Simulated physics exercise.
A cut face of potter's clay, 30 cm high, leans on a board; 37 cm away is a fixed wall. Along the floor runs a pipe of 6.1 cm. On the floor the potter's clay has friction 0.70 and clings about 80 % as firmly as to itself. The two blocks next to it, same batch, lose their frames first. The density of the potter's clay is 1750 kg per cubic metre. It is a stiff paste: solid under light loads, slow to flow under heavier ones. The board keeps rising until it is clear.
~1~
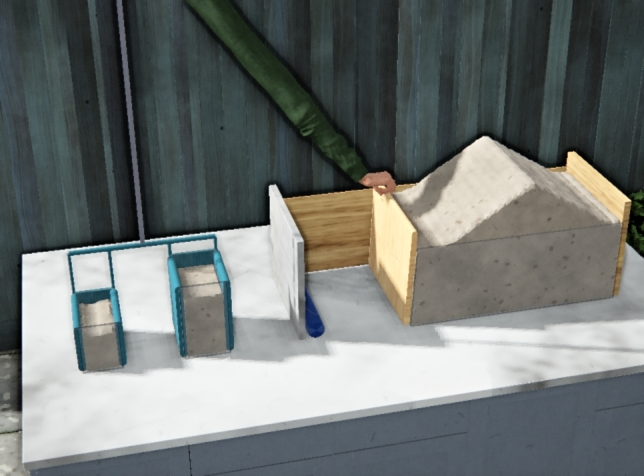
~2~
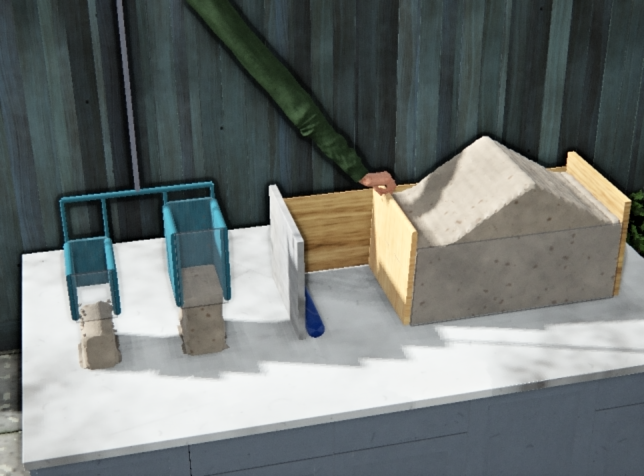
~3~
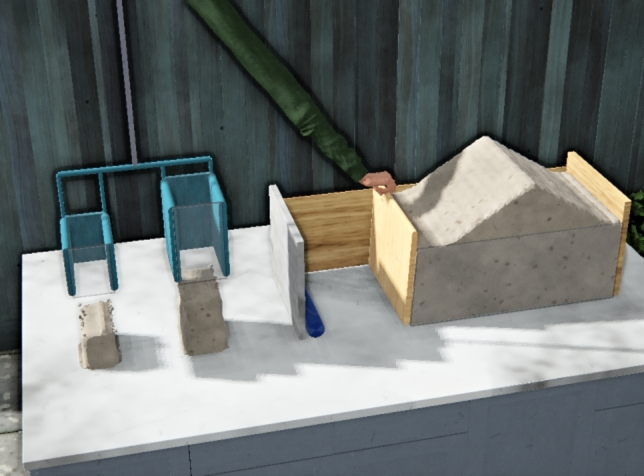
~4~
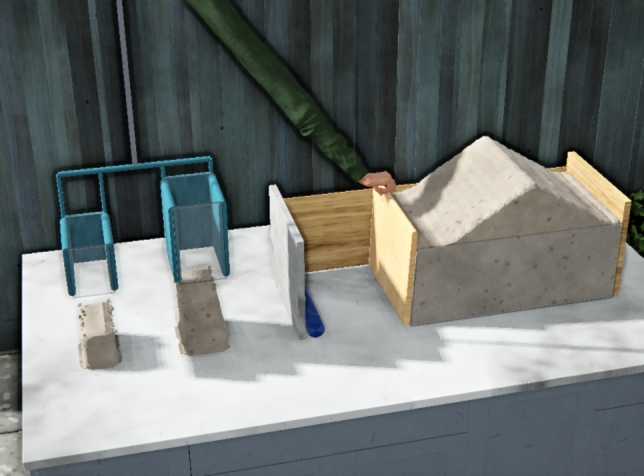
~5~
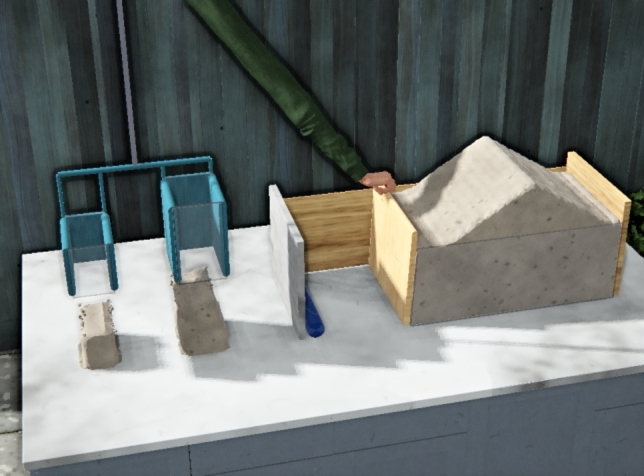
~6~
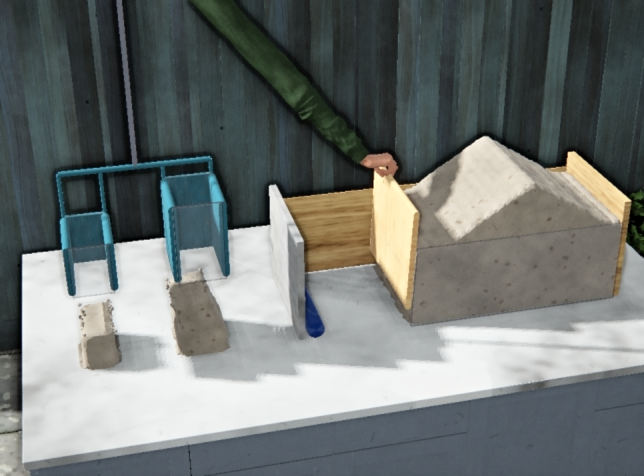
On a white tabletop, a blue frame lifted off two clay blocks, and the taller one sagged slightly before a green-sleeved arm raised the wooden board beside the big clay heap a little.
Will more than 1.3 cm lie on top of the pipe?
It is left showing.
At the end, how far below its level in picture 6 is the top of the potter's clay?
Roughly 10 cm.
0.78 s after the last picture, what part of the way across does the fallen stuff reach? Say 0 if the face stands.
Near 25 %.
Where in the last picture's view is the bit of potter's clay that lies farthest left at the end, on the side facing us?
At about (359, 322).
Then, 0.23 s after the last picture, the face still stands and nothing lies on the pipe.
Then, 0.51 s after the last picture, the face still stands and nothing lies on the pipe.
Then, 0.78 s after the last picture, the fallen stuff reaches 25 % of the way across and nothing lies on the pipe.
Then, 1.05 s after the last picture, the fallen stuff reaches 45 % of the way across and nothing lies on the pipe.
Then, 1.32 s after the last picture, at the end, the fallen stuff reaches 50 % of the way across and nothing lies on the pipe.
